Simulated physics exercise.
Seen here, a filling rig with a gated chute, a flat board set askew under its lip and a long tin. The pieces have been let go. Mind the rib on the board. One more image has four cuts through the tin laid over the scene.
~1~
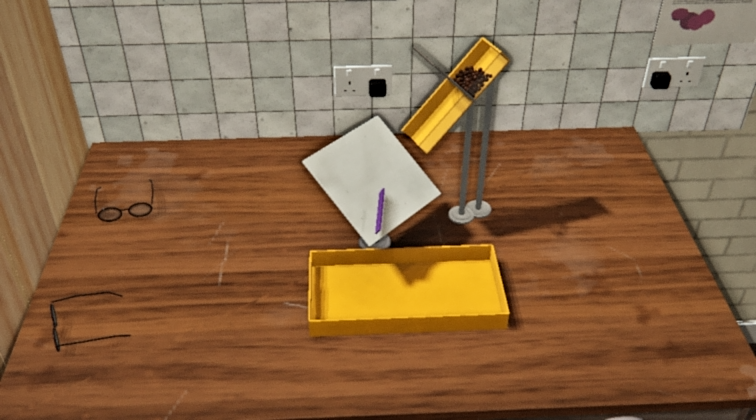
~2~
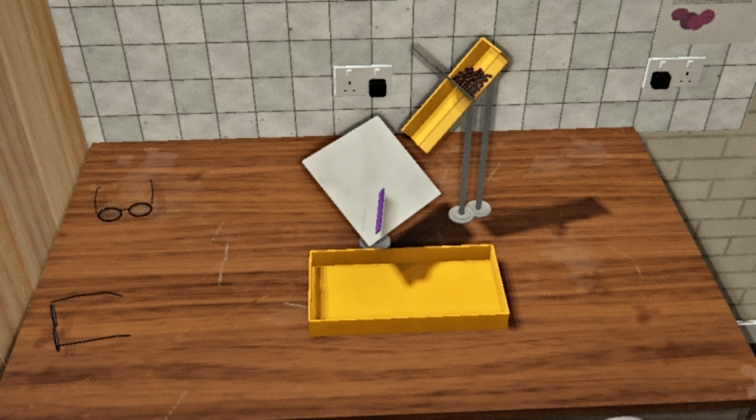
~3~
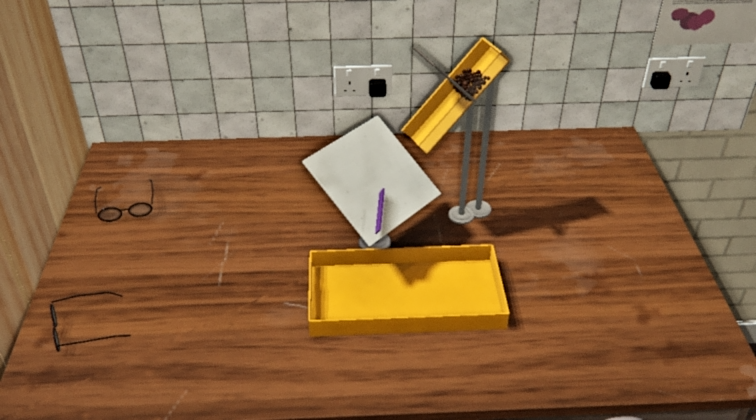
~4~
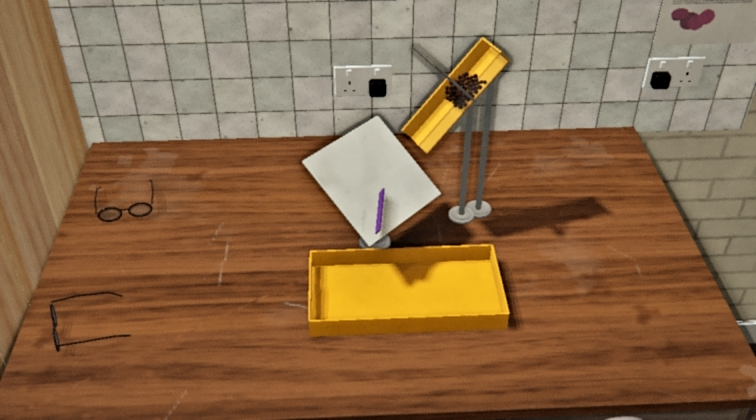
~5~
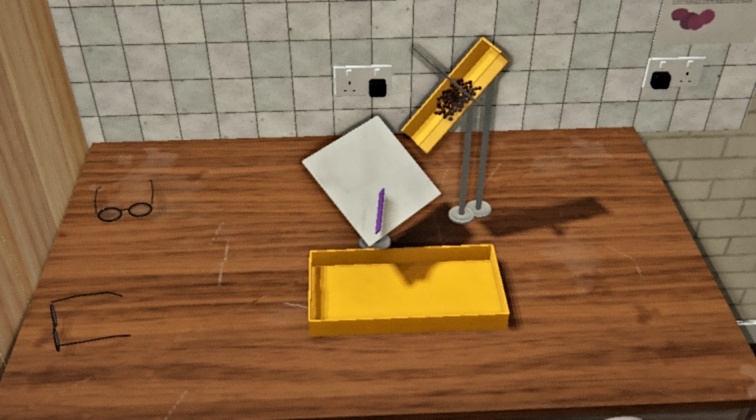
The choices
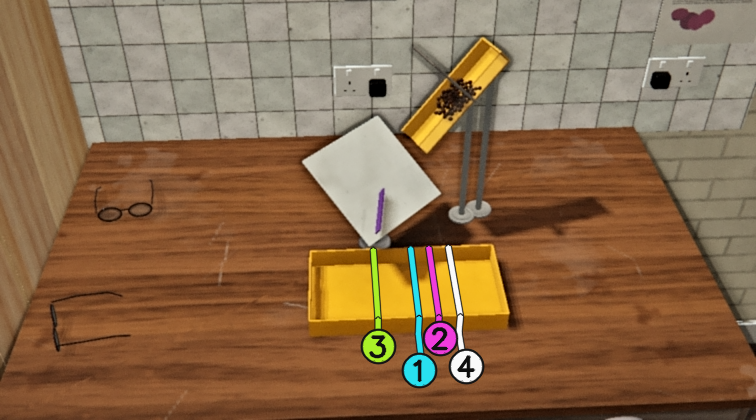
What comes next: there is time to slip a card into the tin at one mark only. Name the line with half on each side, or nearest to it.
Best: 1.
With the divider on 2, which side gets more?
More lands on the left.
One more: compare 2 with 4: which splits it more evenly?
It is 2.
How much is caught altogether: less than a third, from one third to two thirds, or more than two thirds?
About that: More than two thirds.
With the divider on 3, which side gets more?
The right side.
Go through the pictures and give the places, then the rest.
In the first picture, load behind the gate at (471, 79), chocolate balls; lip of the chute at (419, 146), sloping fairly steeply.
In the second picture, middle of the board at (374, 178), tilted fairly steeply; middle of its low edge at (407, 219); of its high edge at (342, 137).
In the third picture, front corners of the tin at (309, 321) and (509, 313), empty; front of the load at (463, 95).
In the fourth picture, middle of the load at (462, 87); its front at (447, 98), about a quarter of the way to the lip; rib from (384, 188) to (380, 230).
In the fifth picture, middle of the load at (454, 96); its front at (436, 113), about half of the way to the lip.
On the marked copy, line 1 crosses the front rim at (419, 317); line 2 crosses the front rim at (438, 316); line 3 crosses the front rim at (378, 318); line 4 crosses the front rim at (460, 315).
Choosing 1, of what is caught, about two thirds on the left of the divider, about a third on the right.
Choosing 2, of what is caught, most on the left of the divider, about a quarter on the right.
Choosing 3, of what is caught, about a quarter on the left of the divider, most on the right.
Choosing 4, of what is caught, nearly all on the left of the divider, a stray few on the right.
